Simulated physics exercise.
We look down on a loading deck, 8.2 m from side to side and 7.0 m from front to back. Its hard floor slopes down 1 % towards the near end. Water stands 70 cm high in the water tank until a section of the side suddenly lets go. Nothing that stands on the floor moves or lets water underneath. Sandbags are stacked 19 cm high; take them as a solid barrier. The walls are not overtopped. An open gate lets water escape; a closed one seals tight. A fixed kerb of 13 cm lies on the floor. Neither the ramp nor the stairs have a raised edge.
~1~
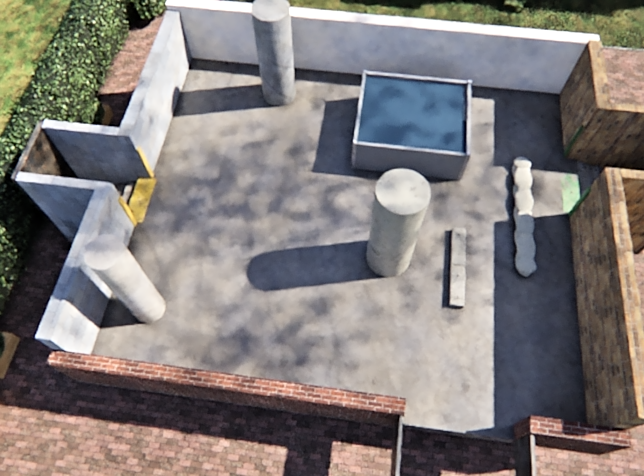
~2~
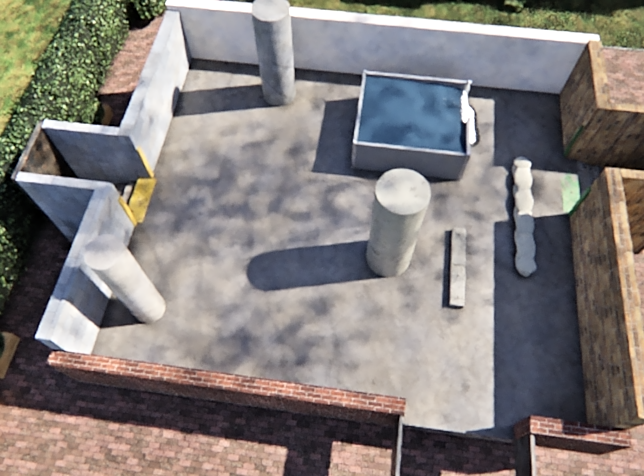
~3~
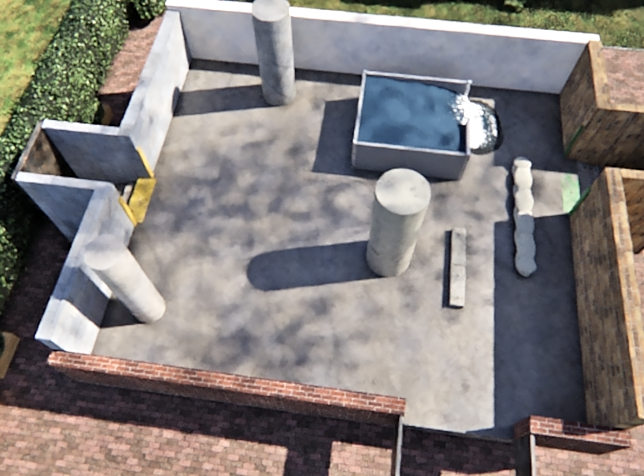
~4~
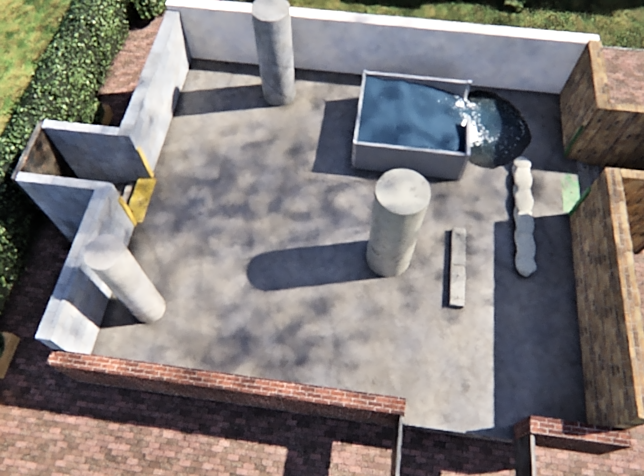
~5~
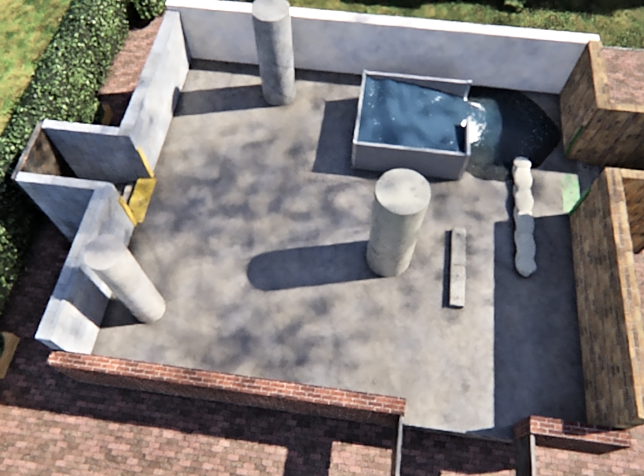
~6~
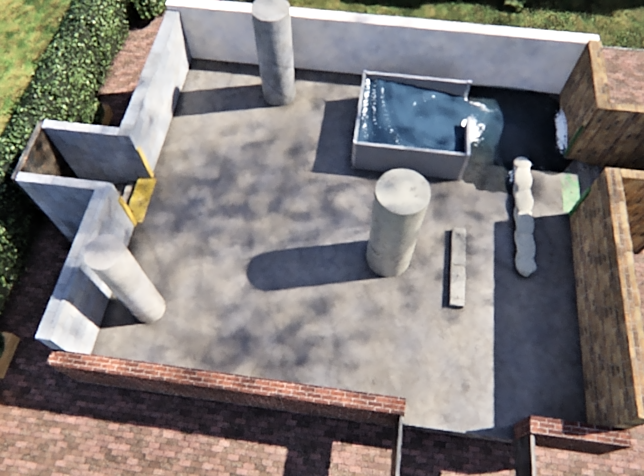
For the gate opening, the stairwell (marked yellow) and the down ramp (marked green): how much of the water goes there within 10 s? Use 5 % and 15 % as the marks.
Shares: The gate opening takes from 5 to 15 %; the stairwell (marked yellow) takes not even 5 %; the down ramp (marked green) takes more than 15 %.
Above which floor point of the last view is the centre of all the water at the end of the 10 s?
Near (419, 189).
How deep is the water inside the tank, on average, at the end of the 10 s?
Roughly 11 cm on average.
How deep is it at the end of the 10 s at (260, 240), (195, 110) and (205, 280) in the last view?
In that order: 1, 3 and 0 cm.
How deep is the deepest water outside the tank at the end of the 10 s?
About 11 cm.
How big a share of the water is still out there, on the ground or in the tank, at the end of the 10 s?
Some 68 per cent remains.
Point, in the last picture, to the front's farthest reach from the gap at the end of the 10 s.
At about (151, 372).
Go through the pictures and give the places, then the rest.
The first frame shows the water tank at (414, 114) is whole and still, 70 cm deep.
In the second frame, the front is at (471, 109), 0.5 m from the gap at (462, 117); 0.2 m2 of floor is under water; 70 cm left at the back of the water tank.
In the third frame, the front is at (494, 147), 0.9 m from the gap at (462, 118); 0.8 m2 of floor is under water; 70 cm left at the back of the water tank.
In the fourth frame, water pours out at (461, 119) and has run 1.4 m, to (526, 139); deepest outside 39 cm, 70 cm at the water tank's back.
In the fifth frame, the front is at (555, 133), 2.0 m from the gap at (461, 119); 3.3 m2 of floor is under water; 68 cm left at the back of the water tank.
In the sixth frame, water pours out at (461, 119) and has run 2.2 m, to (559, 107); deepest outside 41 cm, 60 cm at the water tank's back.
A moment later water covers 10 % of the floor and is deepest (51 cm) near (550, 100); gone so far, the gate opening 0 %, the stairwell (marked yellow) 0 %, the down ramp (marked green) 1 %.
Soon after water covers 15 % of the floor and is deepest (40 cm) near (525, 116); gone so far, the gate opening 0 %, the stairwell (marked yellow) 0 %, the down ramp (marked green) 5 %.
Next water covers 20 % of the floor and is deepest (26 cm) near (526, 130); gone so far, the gate opening 0 %, the stairwell (marked yellow) 0 %, the down ramp (marked green) 11 %.
Later on water covers 40 % of the floor and is deepest (18 cm) near (527, 158); gone so far, the gate opening 2 %, the stairwell (marked yellow) 0 %, the down ramp (marked green) 19 %.
At the end water covers 60 % of the floor and is deepest (11 cm) near (518, 157); gone so far, the gate opening 7 %, the stairwell (marked yellow) 0 %, the down ramp (marked green) 25 %.
